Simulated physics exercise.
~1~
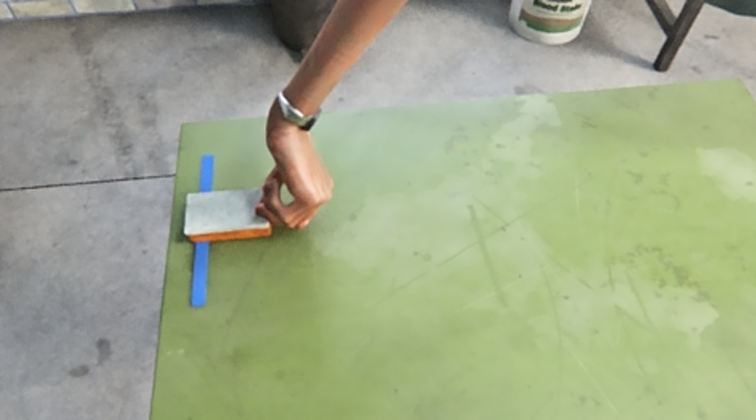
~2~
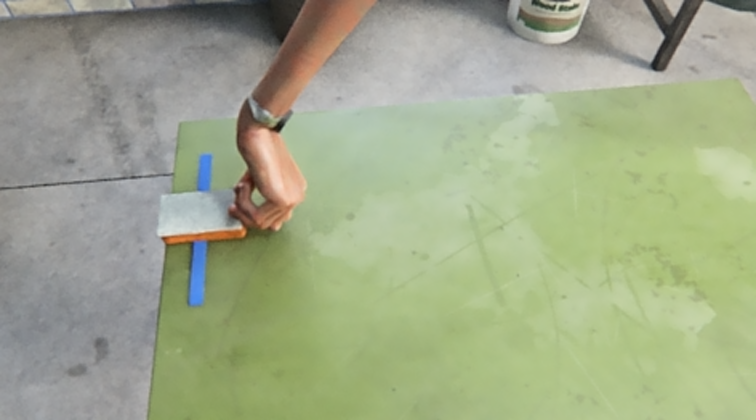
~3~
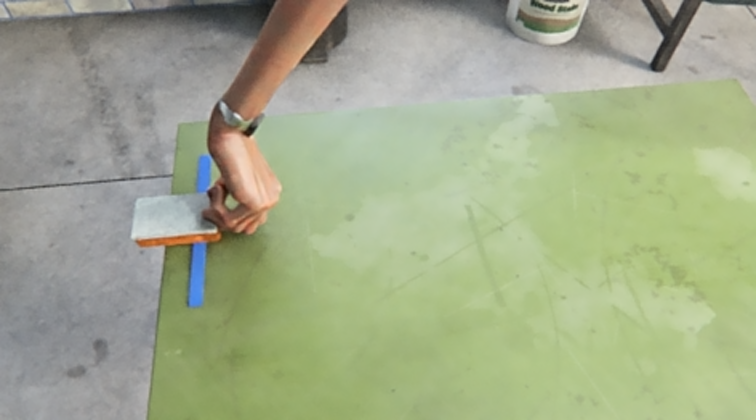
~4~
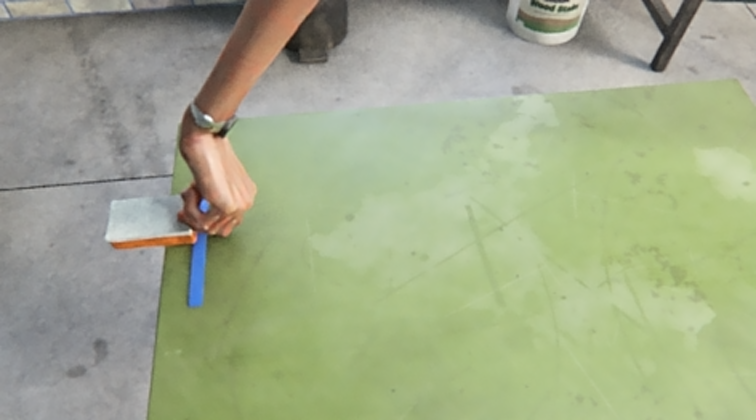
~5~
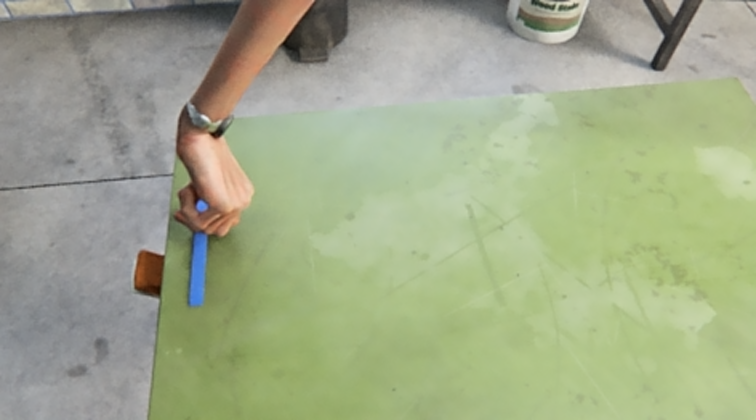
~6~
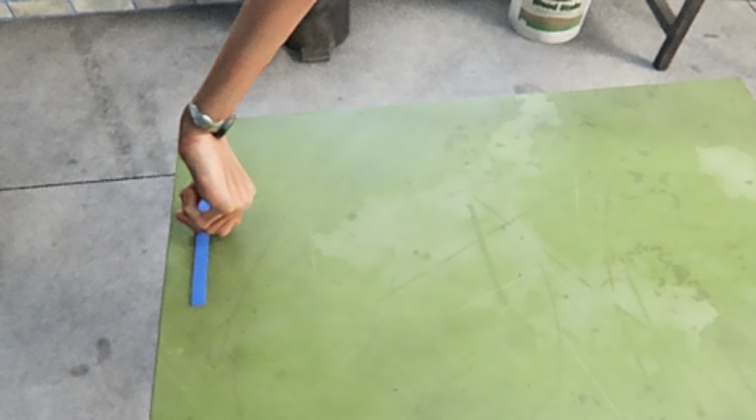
An orange sponge with a pale grey top sits across a strip of blue tape near the left end of a worn green table. A hand wearing a silvery wristband pushes it leftward, and the sponge slides over the tape until part of it sticks out past the edge. The hand keeps nudging until most of the sponge overhangs, then stops with its fingers at the tape. The sponge tips and drops off the side, its orange part showing beside the table. Finally it is gone from sight, while the hand stays over the tape.
